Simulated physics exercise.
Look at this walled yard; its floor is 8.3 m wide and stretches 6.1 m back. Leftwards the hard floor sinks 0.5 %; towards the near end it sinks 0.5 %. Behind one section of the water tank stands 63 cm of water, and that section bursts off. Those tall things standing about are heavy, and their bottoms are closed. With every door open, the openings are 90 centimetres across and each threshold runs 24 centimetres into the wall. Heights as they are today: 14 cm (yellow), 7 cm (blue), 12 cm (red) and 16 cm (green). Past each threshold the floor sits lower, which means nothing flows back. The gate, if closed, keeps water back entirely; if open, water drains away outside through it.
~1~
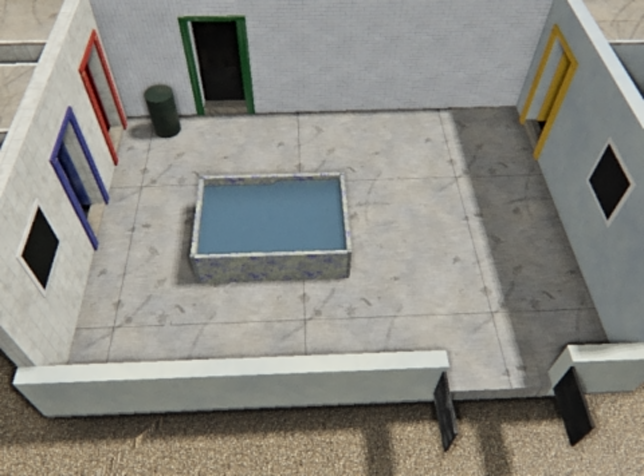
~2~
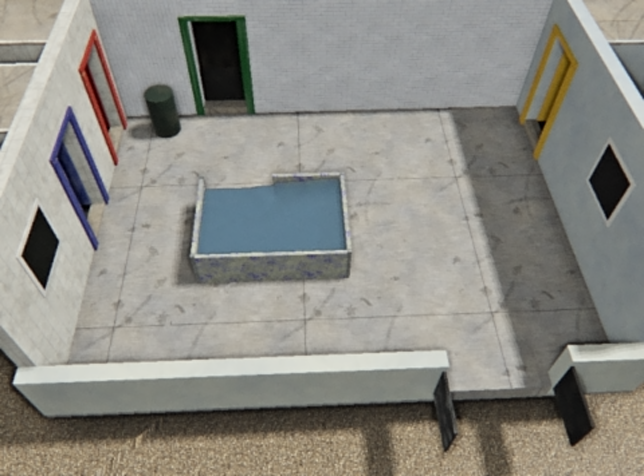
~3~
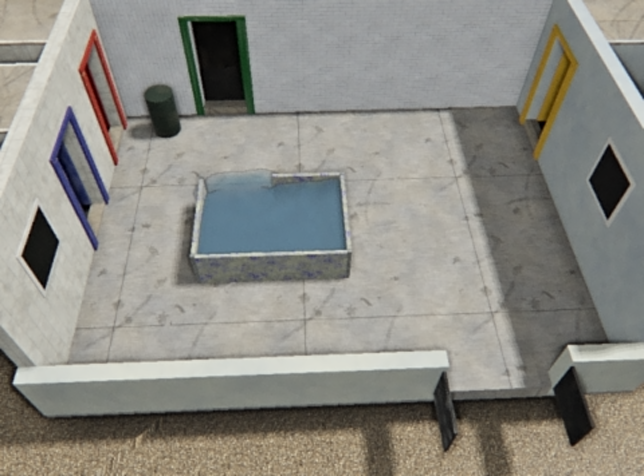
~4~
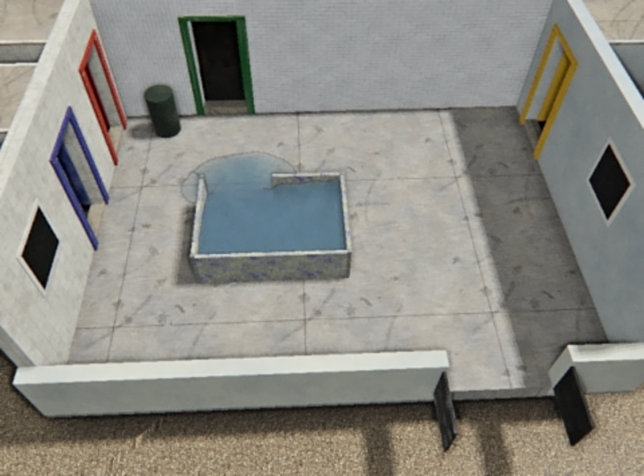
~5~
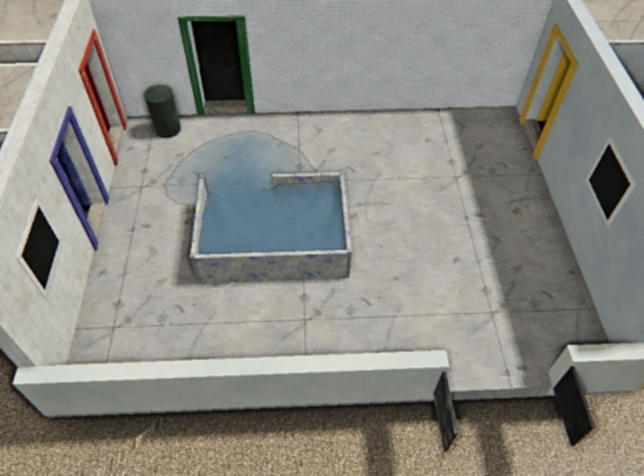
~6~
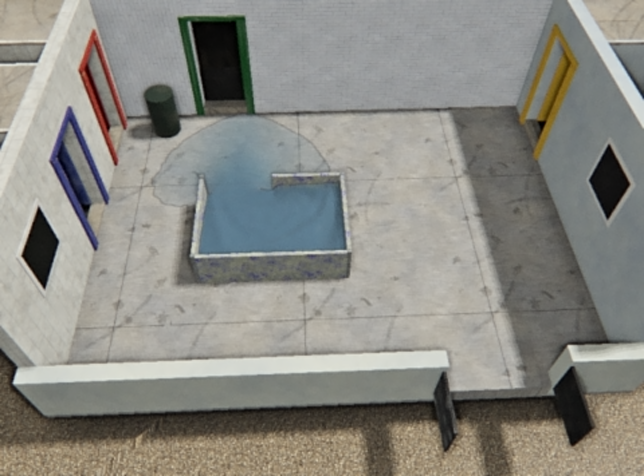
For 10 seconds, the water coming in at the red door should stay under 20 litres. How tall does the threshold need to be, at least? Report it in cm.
Close to 20 cm is just enough.
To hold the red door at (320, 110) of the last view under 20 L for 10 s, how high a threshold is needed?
It needs roughly 9.5 cm.
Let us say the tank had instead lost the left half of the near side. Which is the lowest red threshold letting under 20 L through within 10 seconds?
In that case about 9.5 cm.
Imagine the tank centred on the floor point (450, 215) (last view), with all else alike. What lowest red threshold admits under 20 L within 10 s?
Roughly 7.5 centimetres.
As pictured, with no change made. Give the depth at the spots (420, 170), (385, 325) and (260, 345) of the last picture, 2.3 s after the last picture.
Around 0 cm, 0 cm and 0 cm.
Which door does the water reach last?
Last in order comes the yellow door.
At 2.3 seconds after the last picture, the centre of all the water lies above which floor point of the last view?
Near (254, 183).
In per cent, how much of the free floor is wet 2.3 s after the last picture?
About 30 per cent.
Then, 0.7 s after the last picture water covers 20 % of the floor, deepest (37 cm) near (224, 201); it has not reached the red door.
Then, 2.3 s after the last picture water covers 30 % of the floor, deepest (25 cm) near (239, 129); 21 cm at the red door, 53 litres in over its 12 cm threshold.
Then, 9.3 s after the last picture water covers 95 % of the floor, deepest (12 cm) near (61, 392); 7 cm at the red door, 92 litres in over its 12 cm threshold.
At the red door as built, the water peaked near 22 cm, 1.3 s after the last picture.
With a threshold of 17.5 cm, 34 litres would have come in within the 10 s; with 23.5 cm, 8 litres. So under 20 litres takes about 20 cm.
